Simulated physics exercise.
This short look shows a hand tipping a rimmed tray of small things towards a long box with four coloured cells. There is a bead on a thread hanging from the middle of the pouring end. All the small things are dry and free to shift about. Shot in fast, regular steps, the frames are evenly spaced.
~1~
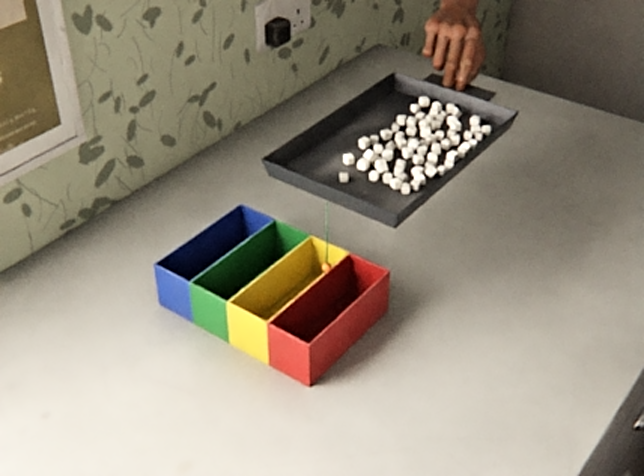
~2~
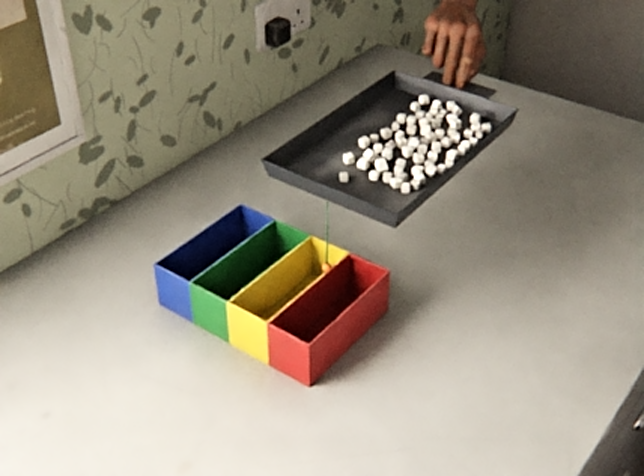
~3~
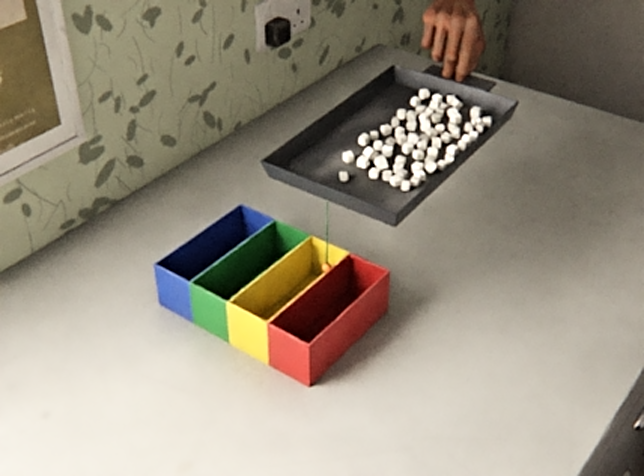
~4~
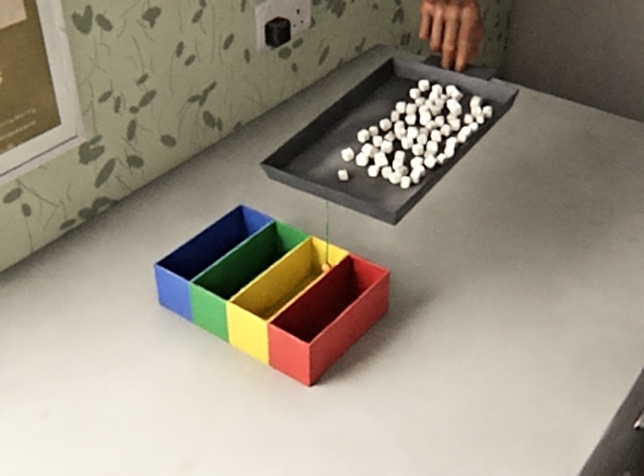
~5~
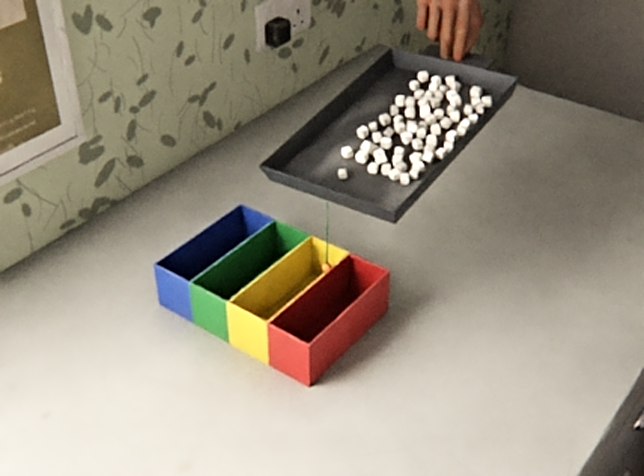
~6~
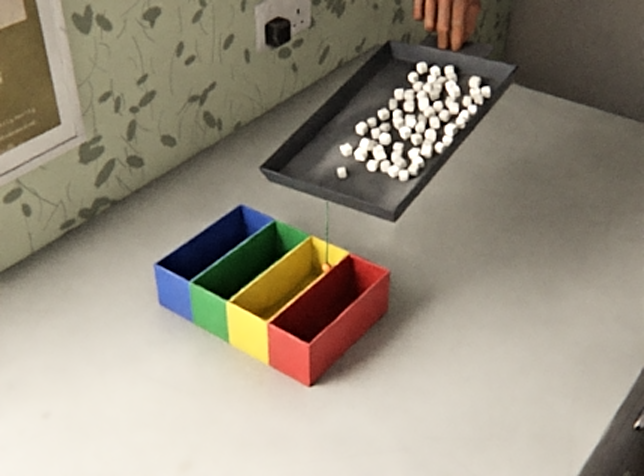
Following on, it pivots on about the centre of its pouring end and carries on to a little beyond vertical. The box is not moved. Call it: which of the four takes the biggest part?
The green compartment.
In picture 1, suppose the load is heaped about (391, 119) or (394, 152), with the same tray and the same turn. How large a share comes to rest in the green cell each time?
Roughly 60 and 50 percent, in that order.
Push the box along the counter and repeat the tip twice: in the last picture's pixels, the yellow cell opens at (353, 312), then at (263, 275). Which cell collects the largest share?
Going by the two tries in order: Blue, then the yellow one.
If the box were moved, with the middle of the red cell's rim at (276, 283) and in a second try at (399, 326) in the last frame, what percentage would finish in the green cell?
About 0 per cent, then about 20 per cent.
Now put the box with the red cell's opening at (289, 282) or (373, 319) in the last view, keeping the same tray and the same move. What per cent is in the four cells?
Some 100 and then some 100 per cent.
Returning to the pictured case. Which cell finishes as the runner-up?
The cell in yellow.
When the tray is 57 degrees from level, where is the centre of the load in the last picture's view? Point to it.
Around (308, 167).
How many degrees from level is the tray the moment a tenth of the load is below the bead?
It's turned some 95 degrees by then.
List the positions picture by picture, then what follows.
The first frame shows corners of the pouring end at (269, 159) and (396, 210), level; middle of the load at (424, 145), sugar cubes; bead on its thread at (327, 267); blue cell at (174, 290); green cell at (210, 309); yellow cell at (248, 329); red cell at (289, 351).
The second frame shows corners of the pouring end at (268, 159) and (396, 210), level; middle of the load at (424, 144).
The third frame shows corners of the pouring end at (268, 160) and (395, 209), tipped barely, lowest at the left corner; middle of the load at (424, 139).
The fourth frame shows corners of the pouring end at (267, 162) and (394, 208), tipped a little, lowest at the left corner; middle of the load at (424, 133).
The fifth frame shows corners of the pouring end at (266, 164) and (393, 207), tipped a little, lowest at the left corner; middle of the load at (424, 127).
The sixth frame shows corners of the pouring end at (265, 166) and (392, 207), tipped a little, lowest at the left corner; middle of the load at (423, 120); blue cell at (174, 290); green cell at (210, 309); yellow cell at (248, 329); red cell at (289, 351).
Soon after the last picture, tray tipped steeply; nearly all on the tray; a stray few in the green cell; a stray few falling or outside the box.
A little later, tray tipped right over; most on the tray; a small part in the green cell; a stray few in the yellow cell; a stray few falling or outside the box.
Later still, tray tipped past a quarter turn; about half in the green cell; about a third in the yellow cell; a small part in the red cell; a stray few in the blue cell.
At rest, tray tipped past a quarter turn; about half in the green cell; about a third in the yellow cell; a small part in the red cell; a stray few in the blue cell.
